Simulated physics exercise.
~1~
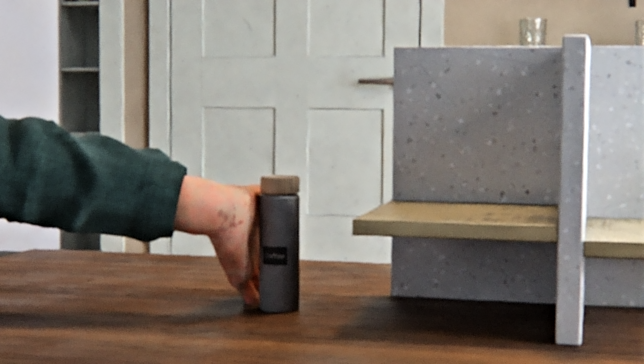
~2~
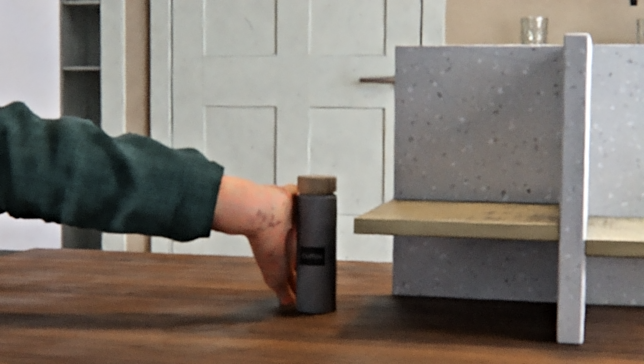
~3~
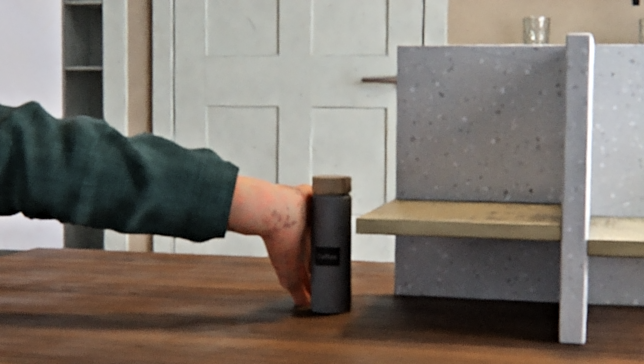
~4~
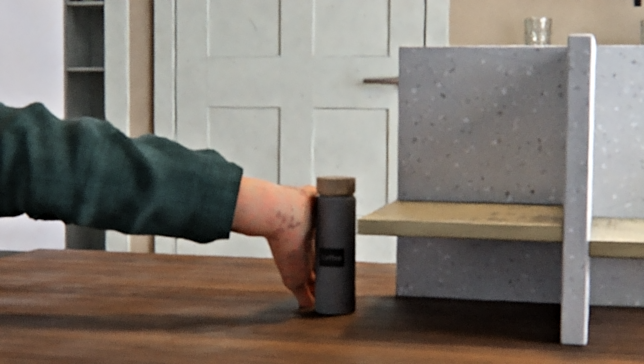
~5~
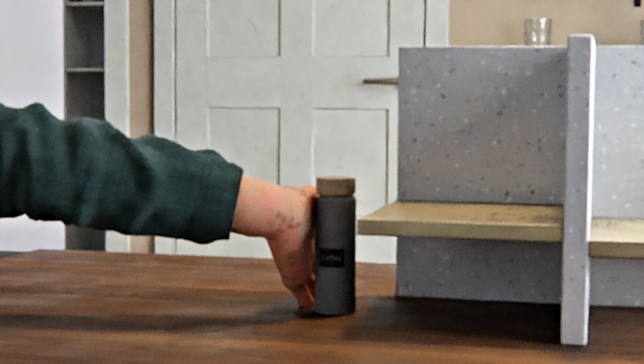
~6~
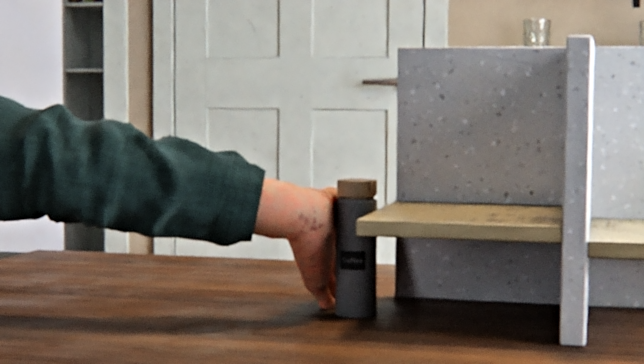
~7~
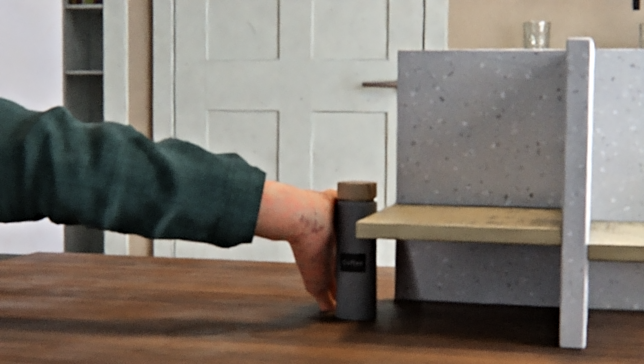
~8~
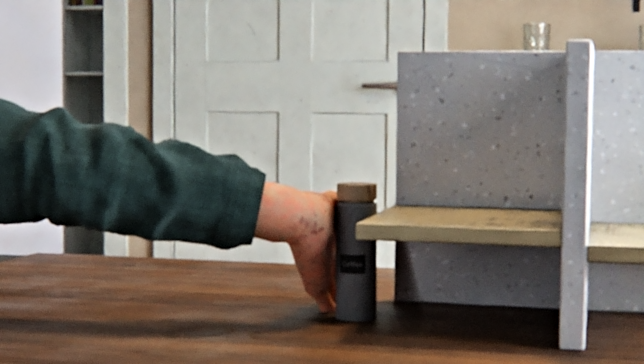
In the video, a hand in a dark green sleeve slides an upright grey shaker with a wooden lid rightward across a brown tabletop toward a low shelf, pausing briefly, until the shaker stops against the shelf's edge, still upright and held.
